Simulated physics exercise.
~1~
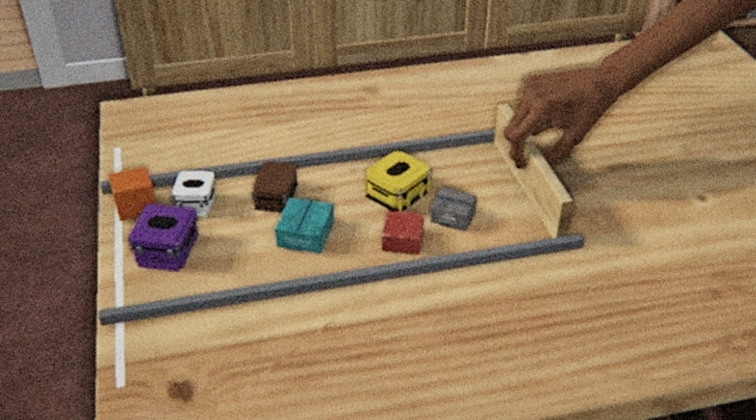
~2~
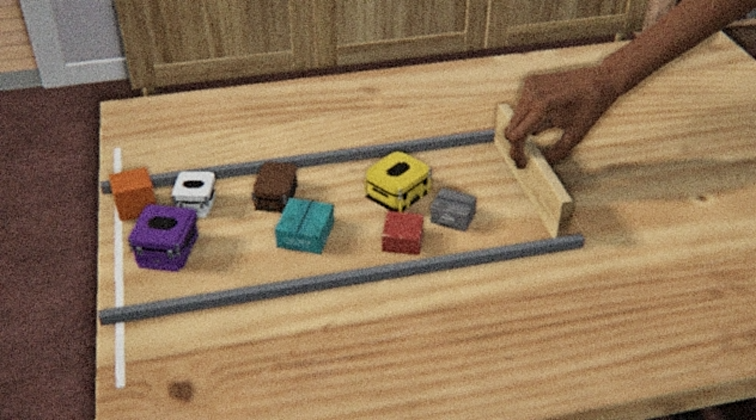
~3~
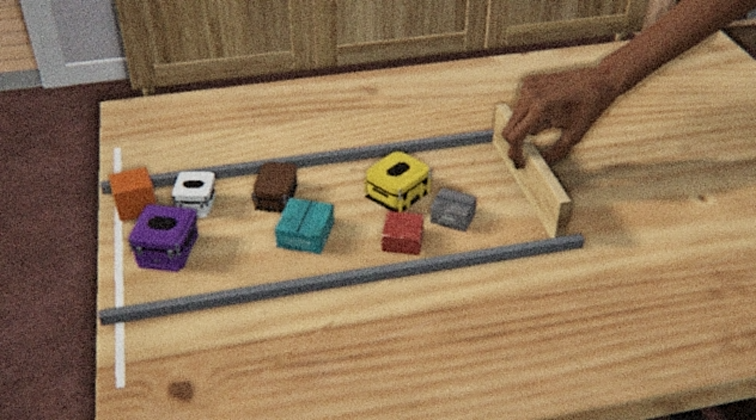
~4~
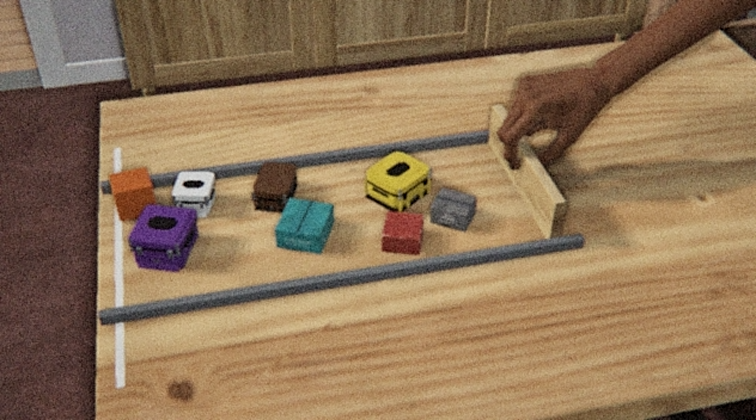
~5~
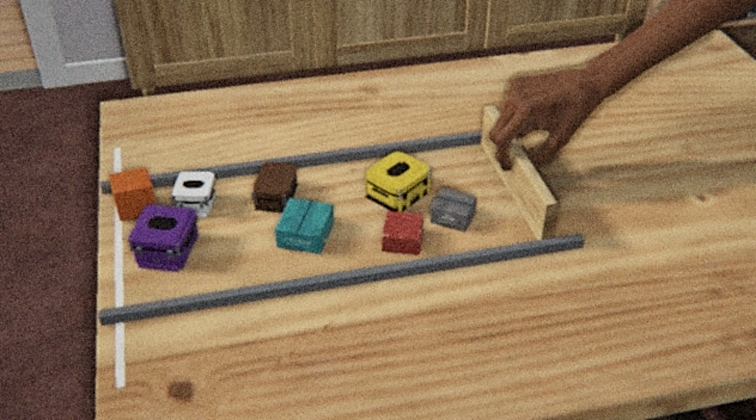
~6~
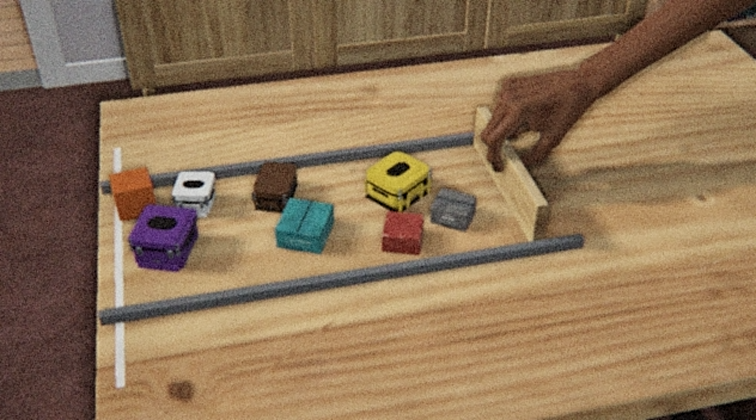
Hand sliding a wooden board slightly left between two grey rails, toward small colourful boxes and cases sitting still on a table.
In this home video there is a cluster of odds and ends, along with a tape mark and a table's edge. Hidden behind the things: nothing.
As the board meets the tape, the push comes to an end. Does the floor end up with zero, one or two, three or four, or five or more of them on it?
Five plus drop.
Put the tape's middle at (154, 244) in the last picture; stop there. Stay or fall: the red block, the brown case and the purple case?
The red block stays put; the brown case topples down; the purple case topples down.
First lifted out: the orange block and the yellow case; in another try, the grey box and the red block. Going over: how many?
First 3, then 6.
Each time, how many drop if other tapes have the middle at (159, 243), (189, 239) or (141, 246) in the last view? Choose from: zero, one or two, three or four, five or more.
In that order: 5 or more; three to four; five or more.
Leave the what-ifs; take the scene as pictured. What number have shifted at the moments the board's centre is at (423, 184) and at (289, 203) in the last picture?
The first count is 3, and then it's 6.
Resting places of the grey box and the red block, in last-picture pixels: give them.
The grey box ends up near (97, 264), and the red block near (97, 291).
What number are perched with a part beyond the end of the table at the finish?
The count would be 2.
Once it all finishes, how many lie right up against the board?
2 of them.
A little later, none off yet; orange block at rest near (133, 194); purple case at rest near (165, 237); white case at rest near (195, 195).
When it is over, the number that fall off is five or more; down, yellow case, turquoise box, brown case, white case, purple case and orange block.
